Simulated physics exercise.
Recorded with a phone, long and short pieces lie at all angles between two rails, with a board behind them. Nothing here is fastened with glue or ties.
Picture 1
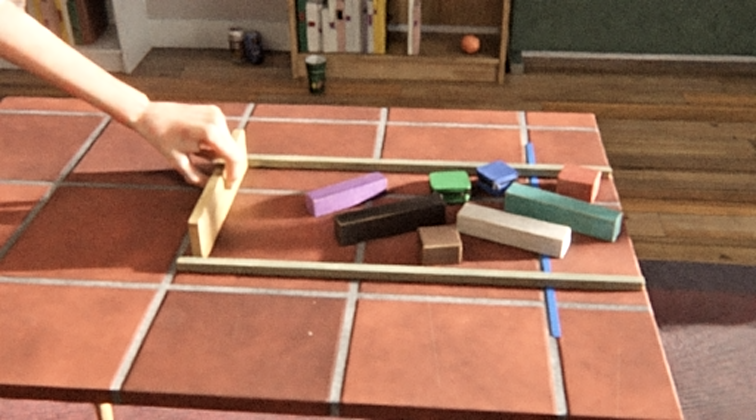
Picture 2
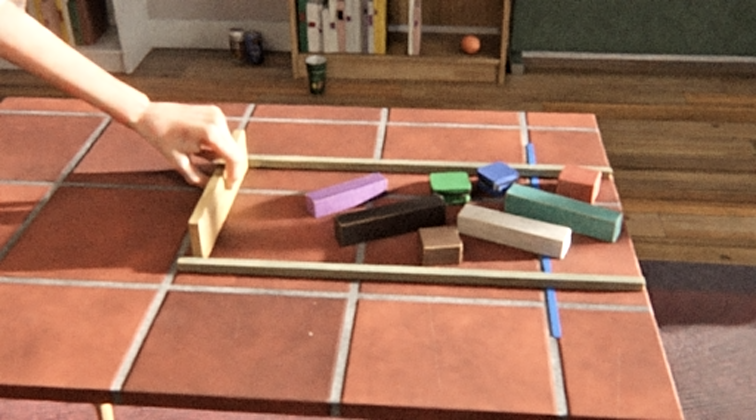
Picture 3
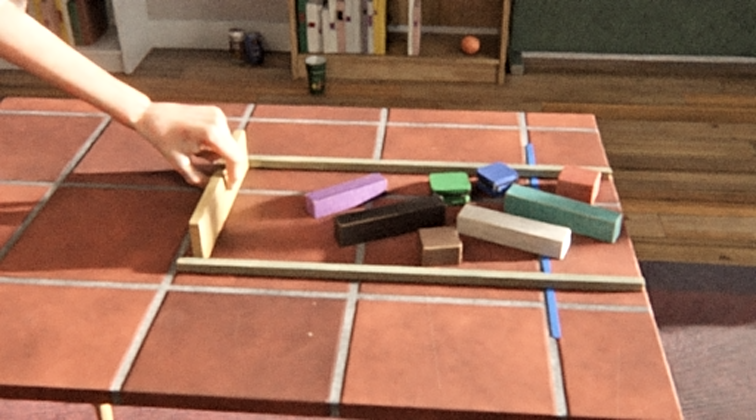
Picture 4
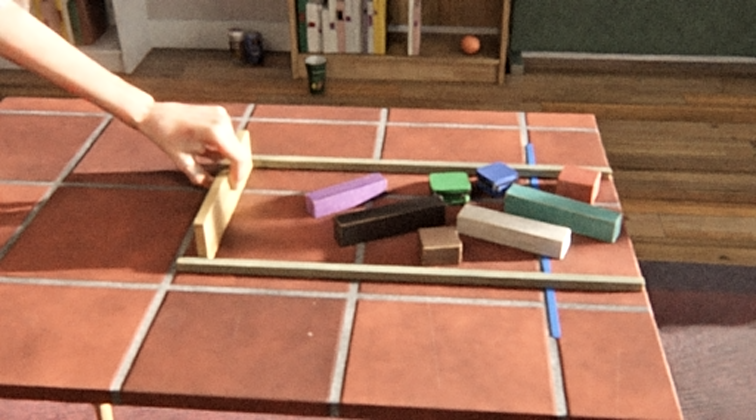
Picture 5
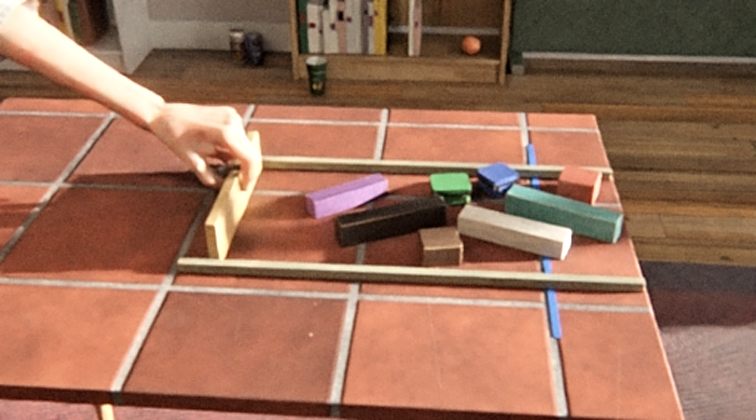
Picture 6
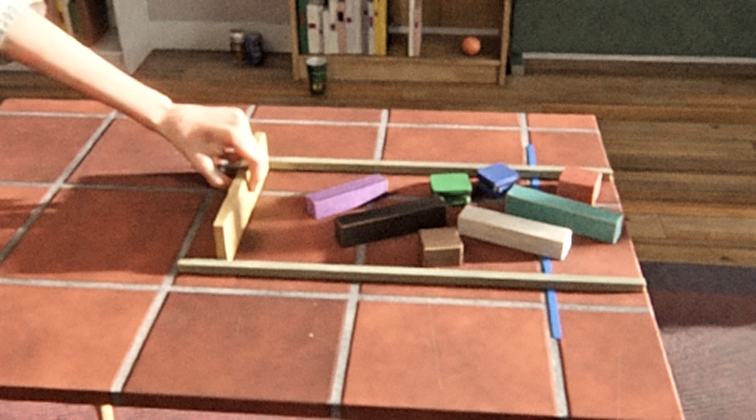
On a red tiled tabletop in a room with a wooden floor and a bookshelf behind, the view looks down from a fixed position. Between two thin wooden rails lie purple, black, white and turquoise bars among brown, green, blue and red blocks, with blue tape near the right. A hand at the left holds an upright wooden board, nearly still at first, then slides it slightly rightward, while the pieces stay in place.
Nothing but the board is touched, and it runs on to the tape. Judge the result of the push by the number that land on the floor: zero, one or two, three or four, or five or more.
The table loses one piece, perhaps two.
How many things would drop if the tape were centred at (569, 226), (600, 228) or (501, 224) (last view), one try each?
The counts: 4, 6 and 0.
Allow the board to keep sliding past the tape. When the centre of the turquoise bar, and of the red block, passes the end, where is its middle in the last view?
For the turquoise bar, about (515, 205); for the red block, about (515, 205).
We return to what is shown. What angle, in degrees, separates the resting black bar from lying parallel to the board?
Near 35 degrees.
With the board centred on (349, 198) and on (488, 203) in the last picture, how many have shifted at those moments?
The first number is 2, the next one 8.
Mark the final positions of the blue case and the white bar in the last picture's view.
First object about (607, 181); second object about (630, 252).
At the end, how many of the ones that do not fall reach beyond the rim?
The answer comes to 2.
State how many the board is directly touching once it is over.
3 in contact.
Early on, none off yet; red block at rest near (579, 185); turquoise bar at rest near (562, 213); white bar at rest near (513, 232).
A while later, none off yet; red block at rest near (579, 185); turquoise bar at rest near (562, 213); white bar moving near (523, 233).
Further along, none off yet; red block travelled about its own width near (604, 189); turquoise bar travelled a little near (618, 225); white bar travelled about its own width near (591, 246).
Finally, the number that fall off is one or two; lost, turquoise bar and red block.
